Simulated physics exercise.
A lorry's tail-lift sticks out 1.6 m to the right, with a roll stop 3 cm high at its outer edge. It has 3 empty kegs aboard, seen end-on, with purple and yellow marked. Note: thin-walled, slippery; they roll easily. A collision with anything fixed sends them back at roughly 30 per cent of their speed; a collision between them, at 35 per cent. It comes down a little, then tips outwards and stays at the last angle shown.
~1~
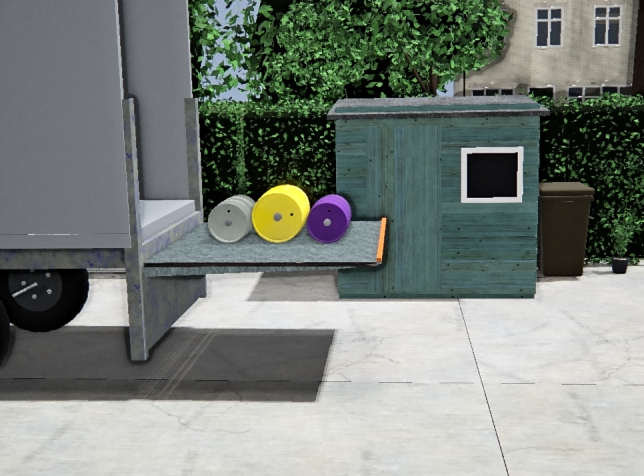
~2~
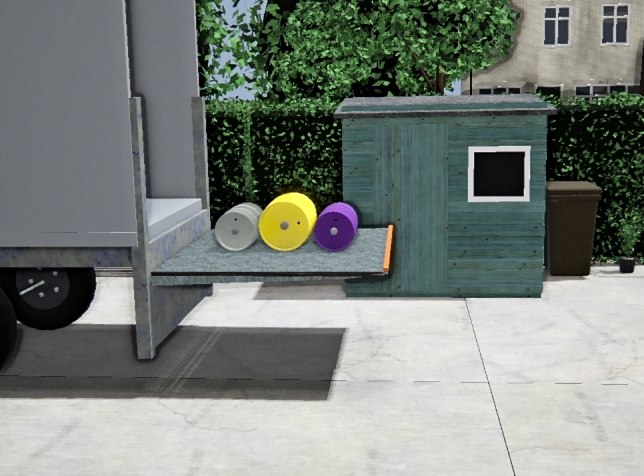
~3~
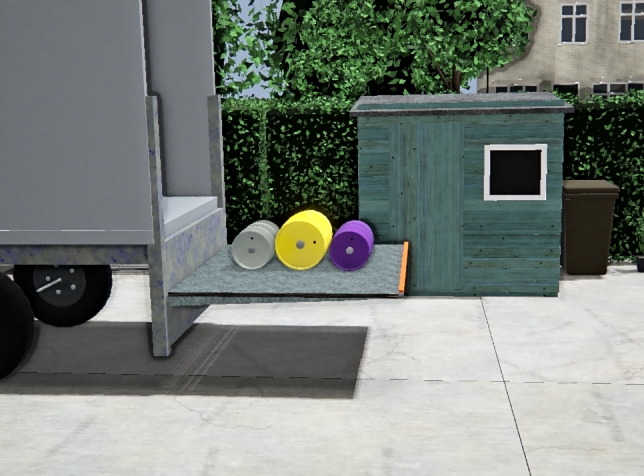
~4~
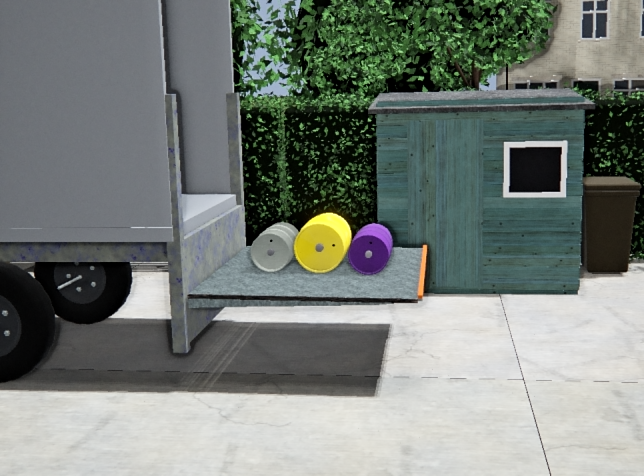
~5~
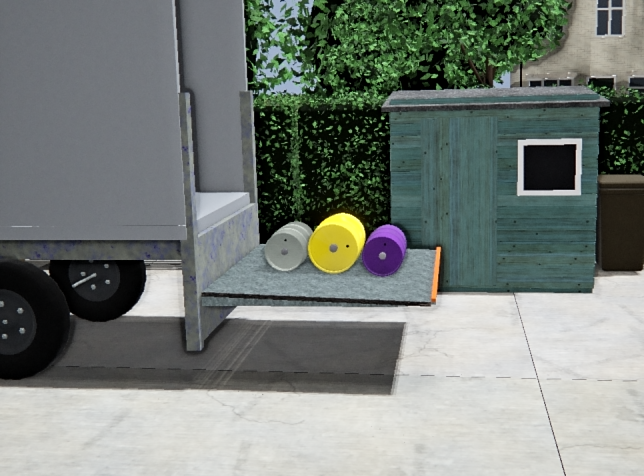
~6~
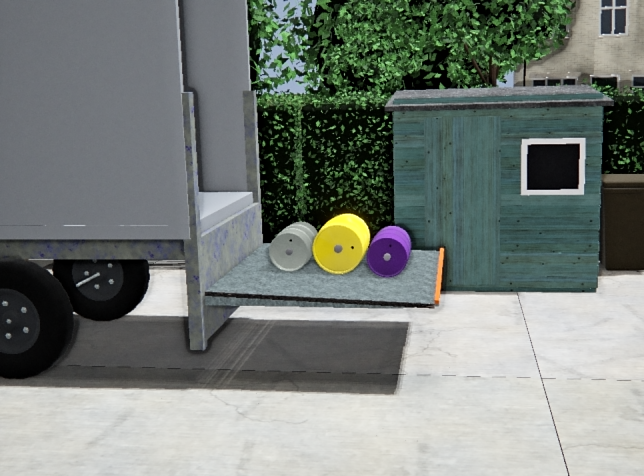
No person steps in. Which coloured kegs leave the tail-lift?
As it turns out, the purple one does not clear the stop, while the yellow one does not clear the stop.
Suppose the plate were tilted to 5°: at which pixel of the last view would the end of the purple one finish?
(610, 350), roughly.
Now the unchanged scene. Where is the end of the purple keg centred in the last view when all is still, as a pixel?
Look near pixel (425, 259).
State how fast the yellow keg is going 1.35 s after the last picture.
Near 0.2 m/s at that time.
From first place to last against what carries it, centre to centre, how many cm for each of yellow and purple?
Net shift - yellow: 30; purple: 30.
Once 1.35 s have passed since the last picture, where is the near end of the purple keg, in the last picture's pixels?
That would be about (414, 259) in pixels.
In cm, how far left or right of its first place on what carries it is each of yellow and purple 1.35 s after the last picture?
Both moved right - yellow by 20 centimetres, purple by 20 centimetres.
Then, 1.4 s past the sixth picture, purple is on the plate, 20 cm from the stop, rolling right; yellow is on the plate, 55 cm from the stop, rolling right; 0 of 3 are off.
Finally (3.1 s after the last picture), purple is on the plate, 10 cm from the stop; yellow is on the plate, 45 cm from the stop; 0 of 3 are off.
